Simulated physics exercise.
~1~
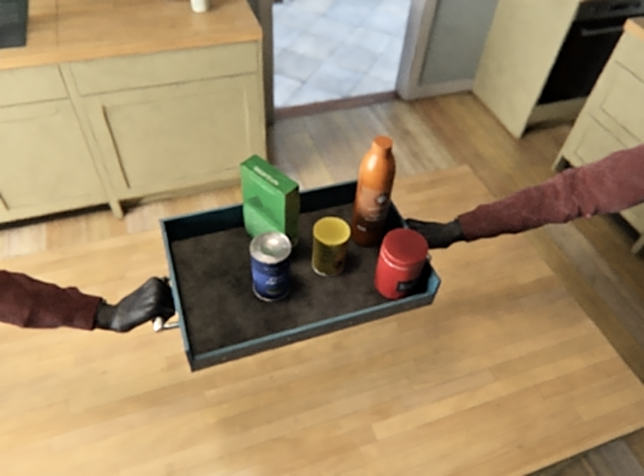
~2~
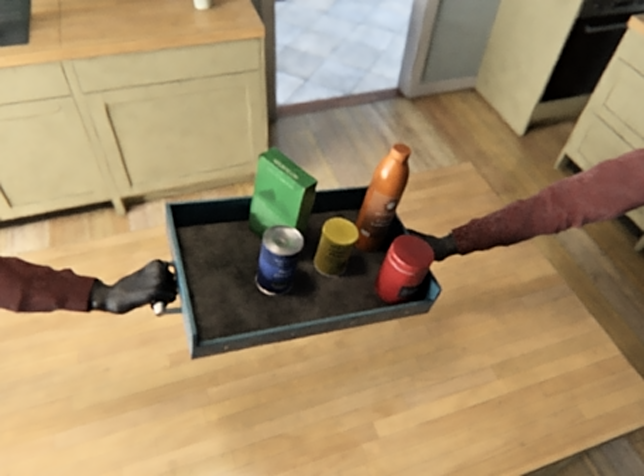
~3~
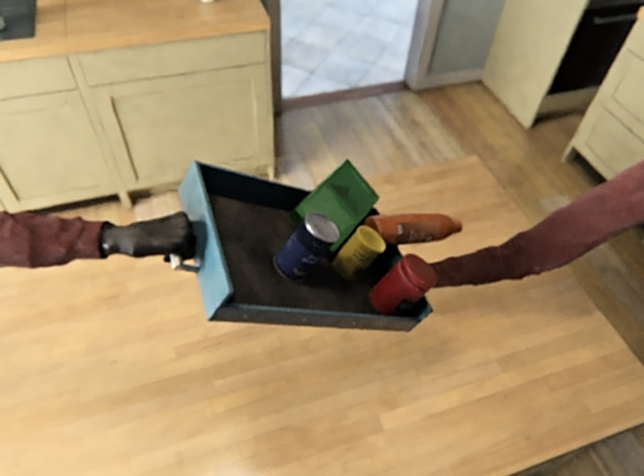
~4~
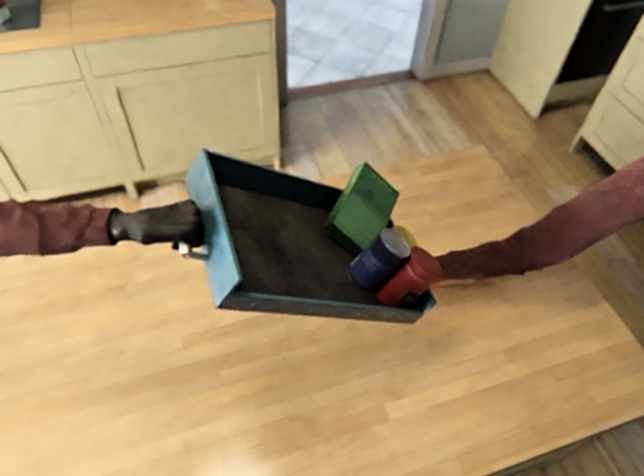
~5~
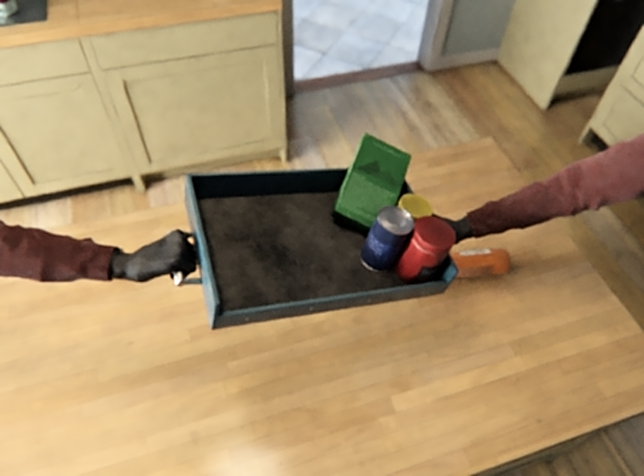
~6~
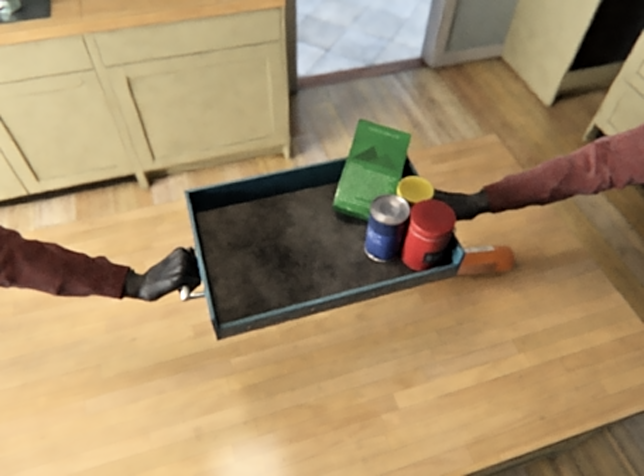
A crate held in two hands tipped steeply down to the right, toppling the green packet, spilling the orange bottle over the side and sliding the tins toward the red jar, then levelled with the packet fallen back and the tins and jar upright.
